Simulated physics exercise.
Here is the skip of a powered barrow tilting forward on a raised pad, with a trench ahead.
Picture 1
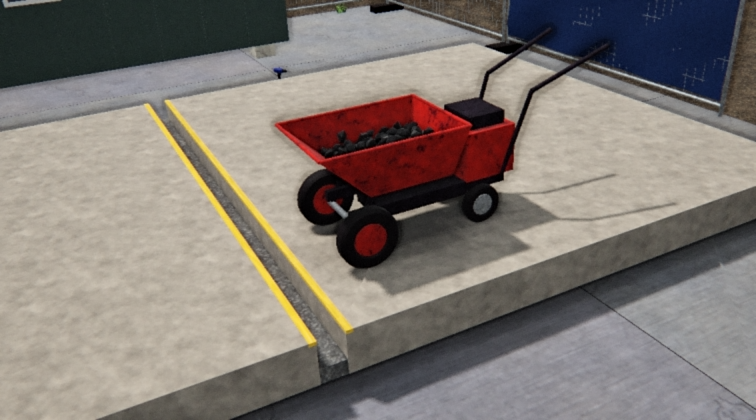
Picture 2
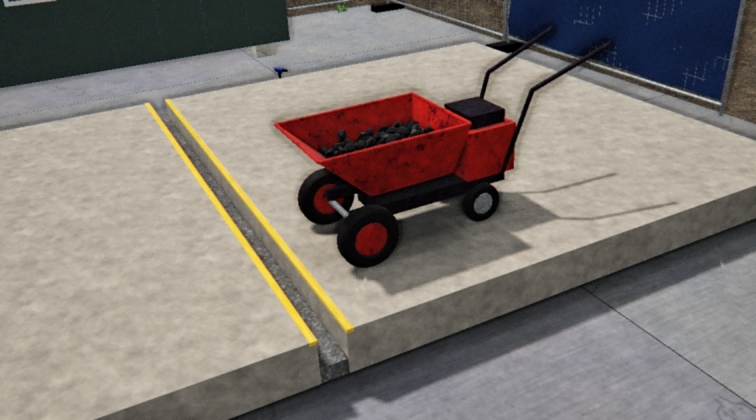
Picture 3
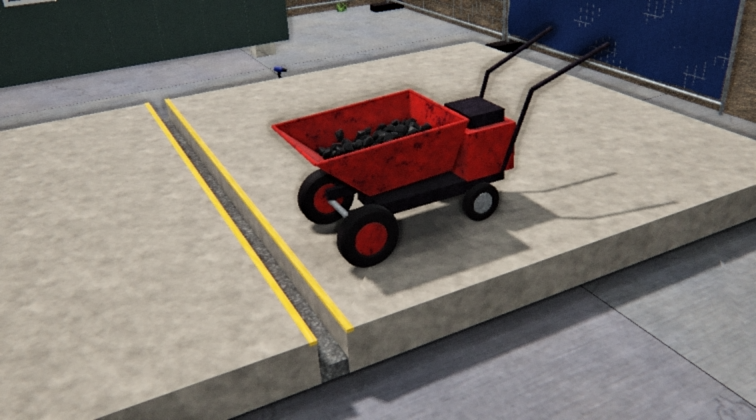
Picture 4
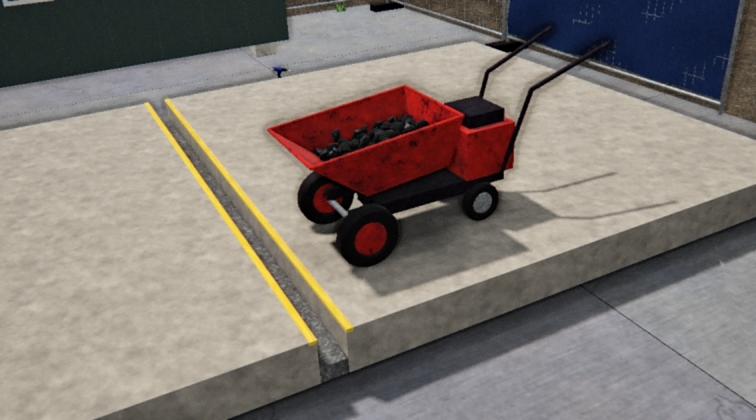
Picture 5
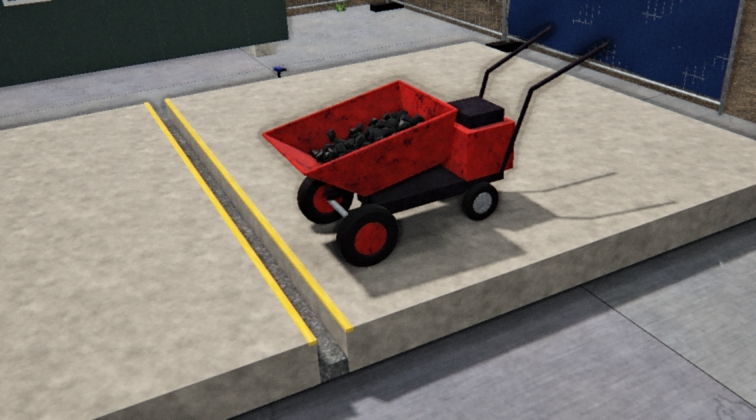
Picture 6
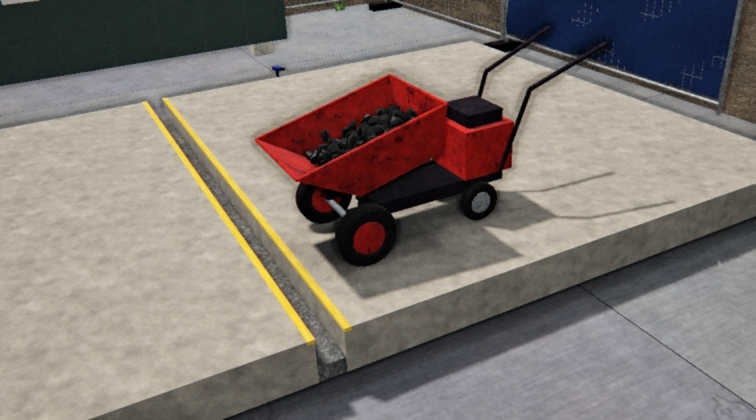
On a raised concrete pad crossed by a narrow trench with yellow edges, a red powered barrow stands still, its skip holding black lumps of coal; the skip starts level, then slowly tilts forward a little toward the left.
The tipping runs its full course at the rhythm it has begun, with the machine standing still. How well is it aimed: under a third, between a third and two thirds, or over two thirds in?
The trench ends with under a third of it.
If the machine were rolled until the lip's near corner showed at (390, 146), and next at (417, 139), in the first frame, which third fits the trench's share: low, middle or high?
In turn: The middle third; less than a third.
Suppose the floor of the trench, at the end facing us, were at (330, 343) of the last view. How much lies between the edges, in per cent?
About 0 per cent.
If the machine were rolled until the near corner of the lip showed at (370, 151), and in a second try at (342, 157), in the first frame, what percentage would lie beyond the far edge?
The first gives 20 %, the second 50 %.
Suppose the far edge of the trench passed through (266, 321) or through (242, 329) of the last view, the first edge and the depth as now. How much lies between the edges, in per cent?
The first gives 40 %, the second 90 %.
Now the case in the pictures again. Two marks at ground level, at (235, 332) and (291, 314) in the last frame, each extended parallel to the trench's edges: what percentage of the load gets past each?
About 30 and 70 per cent.
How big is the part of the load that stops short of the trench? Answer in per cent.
Some 0 per cent.
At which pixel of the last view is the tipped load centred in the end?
At about (215, 278).
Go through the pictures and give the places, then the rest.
The first frame shows lip of the skip near (320, 163), level; top of the load near (390, 148), lumps of coal; first edge of the trench near (328, 303); far edge near (293, 315), the trench under half as wide as the skip, and about as deep as wide.
The second frame shows lip of the skip near (319, 163), level; top of the load near (390, 147).
The third frame shows lip of the skip near (316, 165), tipped barely; top of the load near (396, 137).
The fourth frame shows lip of the skip near (311, 169), tipped barely; top of the load near (402, 140).
The fifth frame shows lip of the skip near (305, 174), tipped a little; top of the load near (408, 138).
The sixth frame shows lip of the skip near (297, 180), tipped a little; top of the load near (399, 123); first edge of the trench near (327, 301); far edge near (292, 313).
Shortly afterwards, skip tipped steeply; the whole lot in the skip.
Next, skip tipped right over; the bulk in the skip; a little beyond it.
Some moments later, skip tipped right over; near a quarter in the skip; near two thirds beyond it.
In the end, skip tipped right over; near a quarter in the skip; none at all in or heaped over the trench; near two thirds beyond it.
